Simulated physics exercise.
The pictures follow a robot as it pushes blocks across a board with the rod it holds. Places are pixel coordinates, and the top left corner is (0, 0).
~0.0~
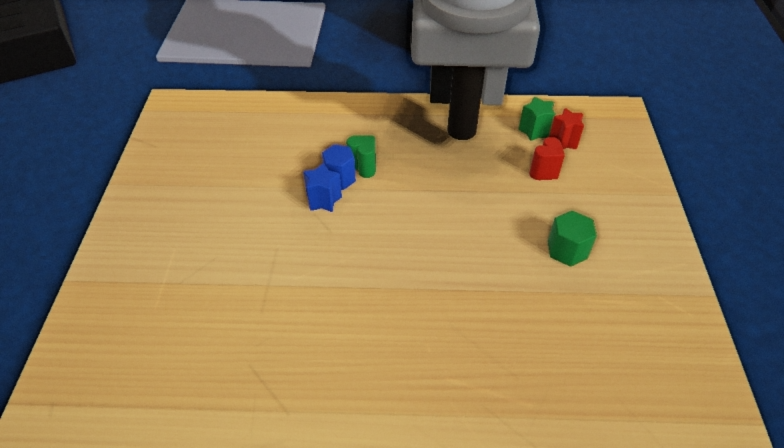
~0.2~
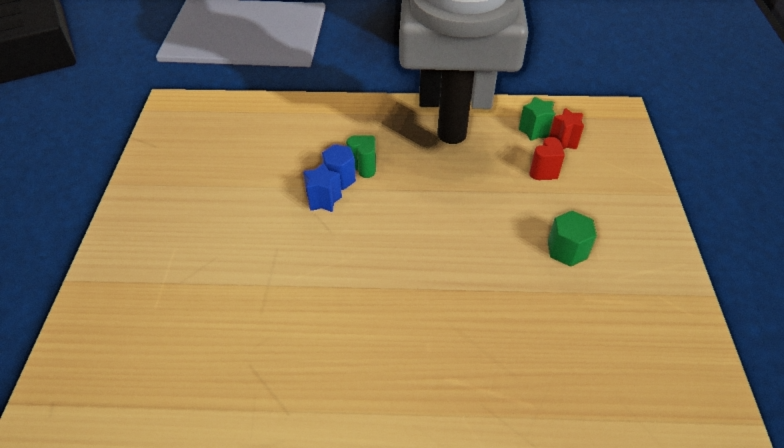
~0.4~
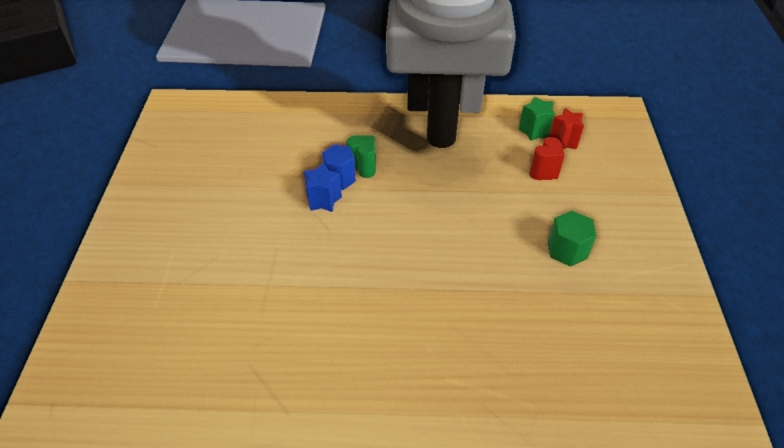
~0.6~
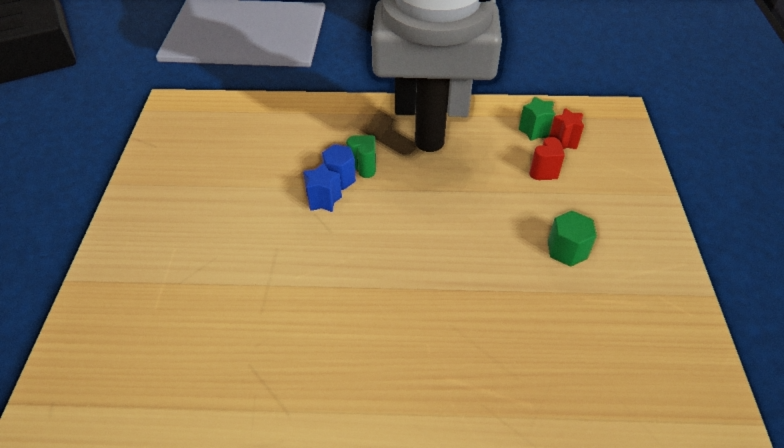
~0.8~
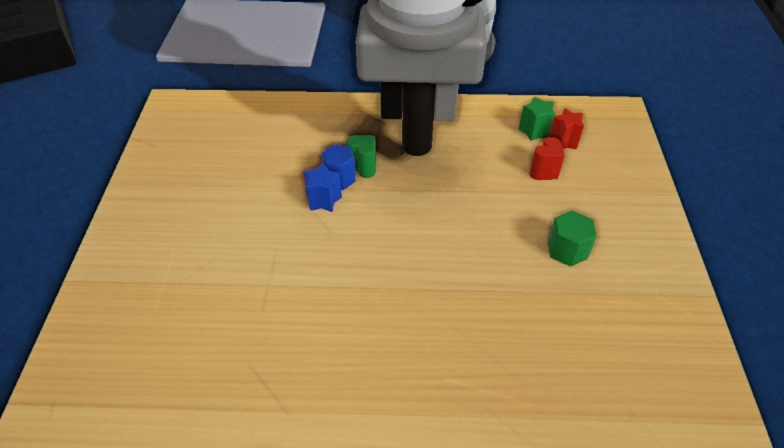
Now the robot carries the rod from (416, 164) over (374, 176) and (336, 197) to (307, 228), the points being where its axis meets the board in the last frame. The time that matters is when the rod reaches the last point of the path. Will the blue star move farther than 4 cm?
Yes, that is how it ends up.
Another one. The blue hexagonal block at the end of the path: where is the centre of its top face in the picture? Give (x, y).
It is at (317, 154).
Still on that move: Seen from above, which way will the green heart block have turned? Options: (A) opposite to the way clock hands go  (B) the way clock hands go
(B)
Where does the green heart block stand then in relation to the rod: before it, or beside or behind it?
The green heart block is left behind or beside.
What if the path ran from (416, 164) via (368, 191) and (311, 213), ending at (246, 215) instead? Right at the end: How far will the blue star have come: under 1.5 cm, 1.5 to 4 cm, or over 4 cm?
My estimate: Beyond 4 cm.
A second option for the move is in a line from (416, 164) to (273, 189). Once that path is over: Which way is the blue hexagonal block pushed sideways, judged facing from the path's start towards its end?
The shift goes right.
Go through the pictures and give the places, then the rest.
Rod's lower end at (462, 131); blue star at (320, 176); blue hexagonal block at (338, 154); green heart block at (363, 142), in the first picture.
Rod at (452, 135); blocks still, in the second picture.
Rod at (441, 139); blocks still, in the third picture.
Rod at (430, 143); blocks still, in the fourth picture.
Rod at (417, 146); blue star at (320, 176); blue hexagonal block at (338, 154); green heart block at (363, 142), in the fifth picture.
The first path, step by step. One third of the way, rod at (372, 158); blue star at (317, 177), turned 15° anticlockwise; blue hexagonal block at (325, 154), turned 15° anticlockwise; green heart block at (349, 142), turned 25° clockwise.
Two thirds of the way, rod at (334, 180); blue star at (300, 186), turned 15° anticlockwise; blue hexagonal block at (317, 154); green heart block at (344, 140), turned 35° clockwise.
At the end, rod at (304, 210); blue star at (274, 200), turned 60° clockwise; blue hexagonal block at (317, 154); green heart block at (344, 140), turned 35° clockwise.
